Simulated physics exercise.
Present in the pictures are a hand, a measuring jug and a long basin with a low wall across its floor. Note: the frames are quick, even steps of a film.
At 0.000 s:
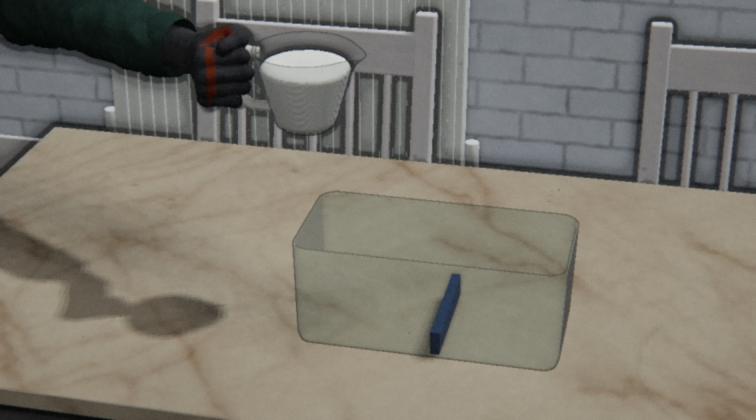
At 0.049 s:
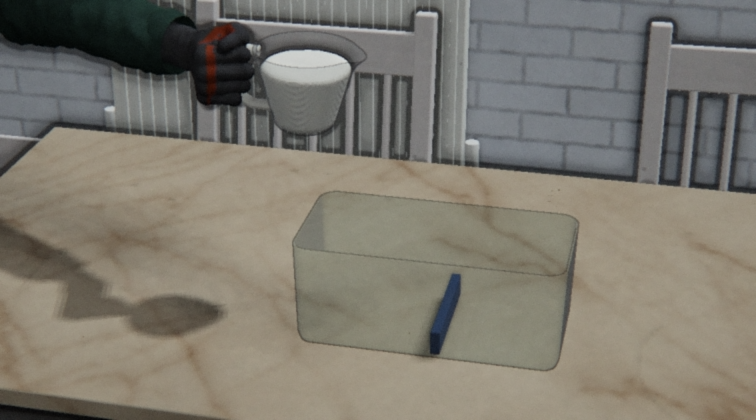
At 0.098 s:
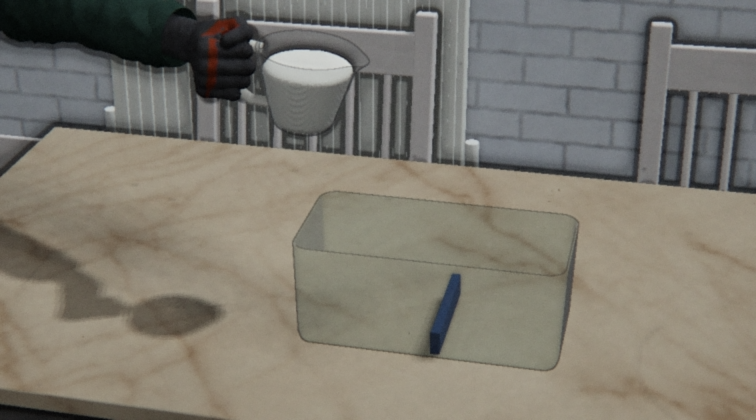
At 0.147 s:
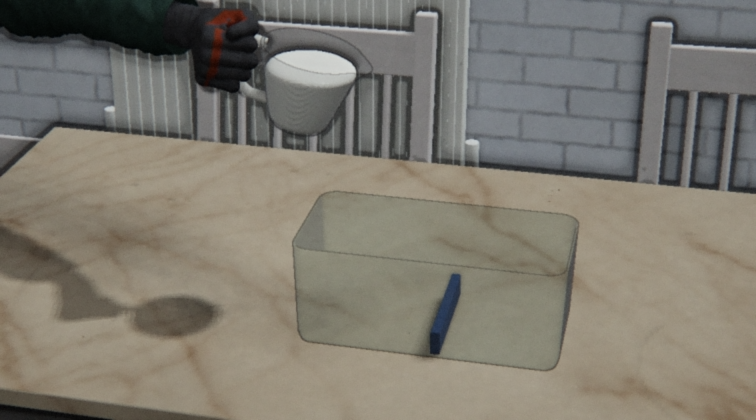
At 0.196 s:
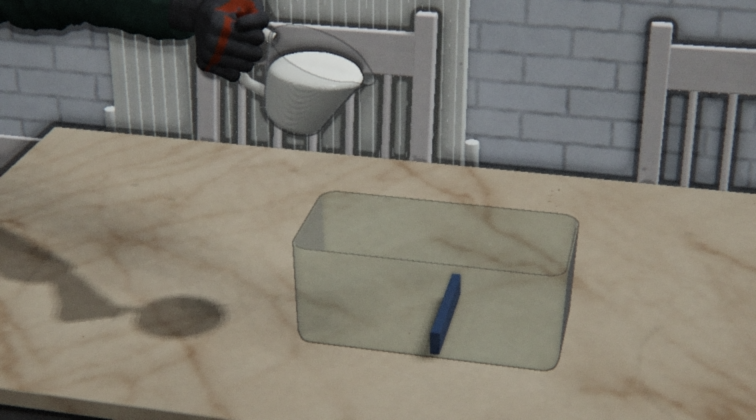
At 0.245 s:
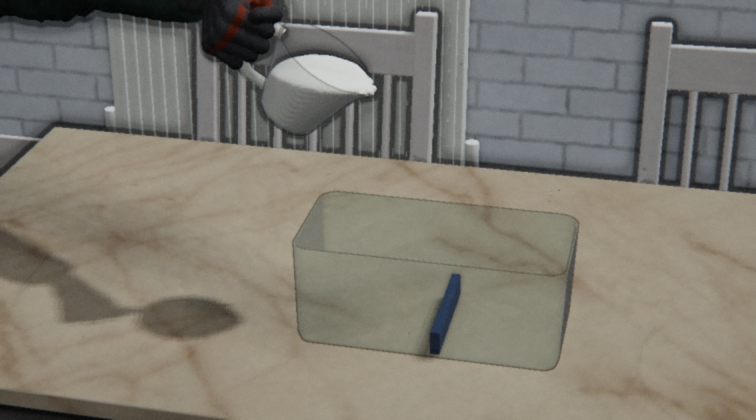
A gloved hand tilts a measuring jug of milk rightward above a clear basin.
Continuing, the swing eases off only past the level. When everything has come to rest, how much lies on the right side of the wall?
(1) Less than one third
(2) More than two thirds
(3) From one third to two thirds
Less than one third (1).
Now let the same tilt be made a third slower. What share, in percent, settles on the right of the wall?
I'd say roughly 10 in every hundred ends up there.
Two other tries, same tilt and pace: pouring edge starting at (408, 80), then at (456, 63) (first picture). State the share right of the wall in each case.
45 %, 85 %.
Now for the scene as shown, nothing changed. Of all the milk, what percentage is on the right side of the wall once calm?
It is close to 10 per cent.
A moment on, the measuring jug is tipped on its side and 33 per cent is still to pour, 27 is left of the wall and 0 right of it.
Next, the measuring jug is tipped right over and 2 per cent is still to pour, 85 is left of the wall and 3 right of it.
Then the measuring jug is tipped right over and 0 per cent is still to pour, 85 is left of the wall and 9 right of it.
Later the measuring jug is tipped right over and 0 per cent is still to pour, 85 is left of the wall and 9 right of it.
In the end 85 per cent lies left of the wall, 10 right of it and 6 outside.
